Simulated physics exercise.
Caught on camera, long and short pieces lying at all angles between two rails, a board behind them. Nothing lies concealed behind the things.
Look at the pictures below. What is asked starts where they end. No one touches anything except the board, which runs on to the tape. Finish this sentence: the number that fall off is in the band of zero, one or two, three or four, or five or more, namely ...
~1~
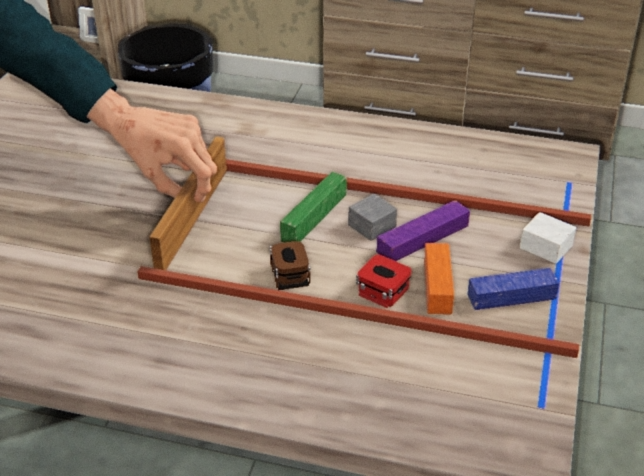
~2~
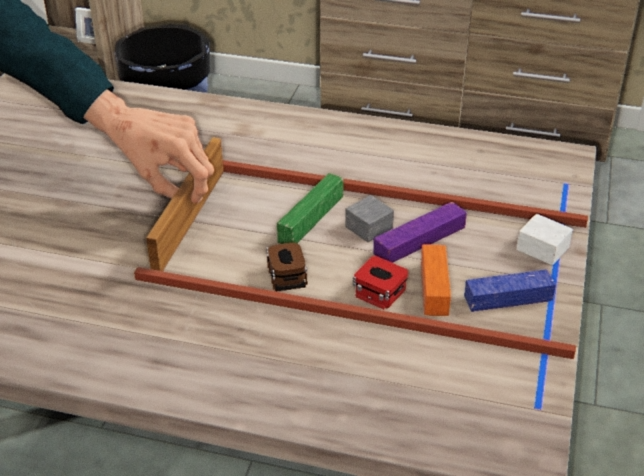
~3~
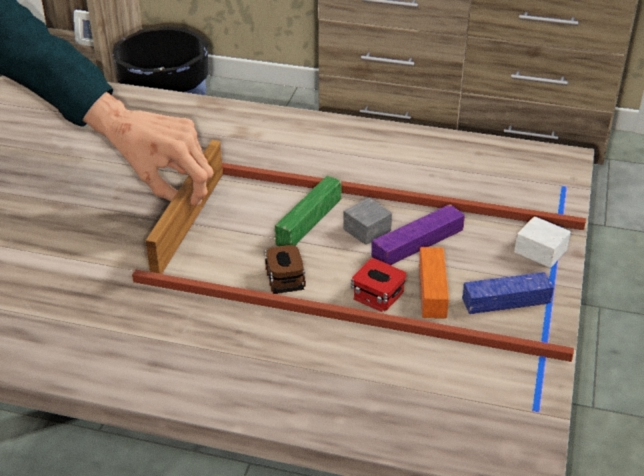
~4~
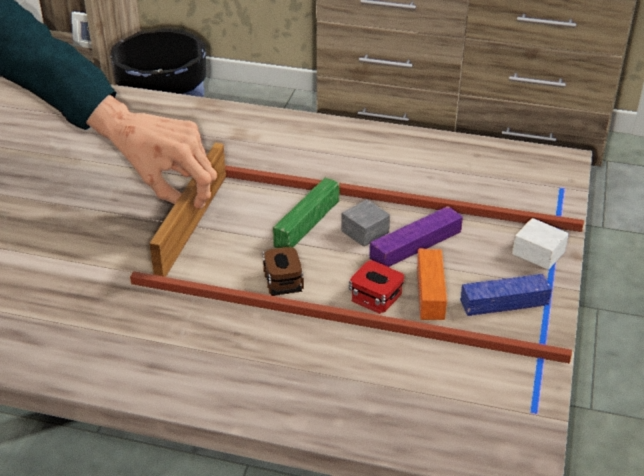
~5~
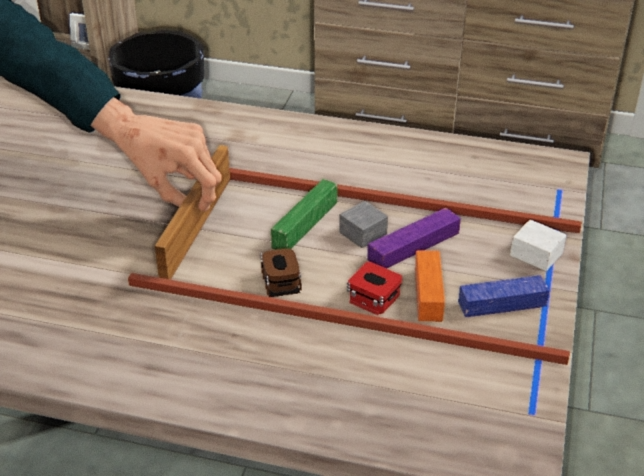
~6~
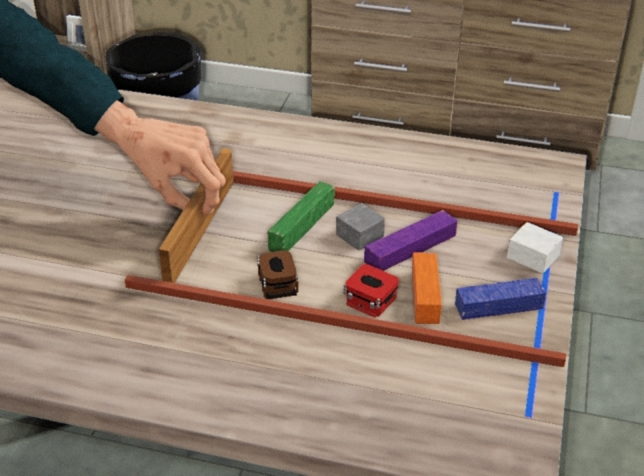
Namely five or more.
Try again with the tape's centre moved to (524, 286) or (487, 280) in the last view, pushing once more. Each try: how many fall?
Per try: 5; 2.
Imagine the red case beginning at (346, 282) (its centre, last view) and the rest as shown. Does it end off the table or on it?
Lab note: Started there, it ends up below.
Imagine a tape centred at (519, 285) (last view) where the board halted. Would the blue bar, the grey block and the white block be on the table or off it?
The outcome is that the blue bar goes down, the grey block does not come off and the white block goes down.
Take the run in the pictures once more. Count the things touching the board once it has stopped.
Counting them up gives 2.
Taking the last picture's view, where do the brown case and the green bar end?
Brown case: (558, 328); green bar: (558, 258).
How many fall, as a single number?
The total is 6.
Soon after, none off yet; white block at rest near (535, 248); blue bar at rest near (500, 298); orange bar at rest near (426, 288).
Then, none off yet; white block moving near (547, 249); blue bar moved about its own width near (566, 304); orange bar moved about its own width near (512, 304).
At rest, the number that fall off is five or more; fallen, grey block, red case, purple bar, orange bar, blue bar and white block.
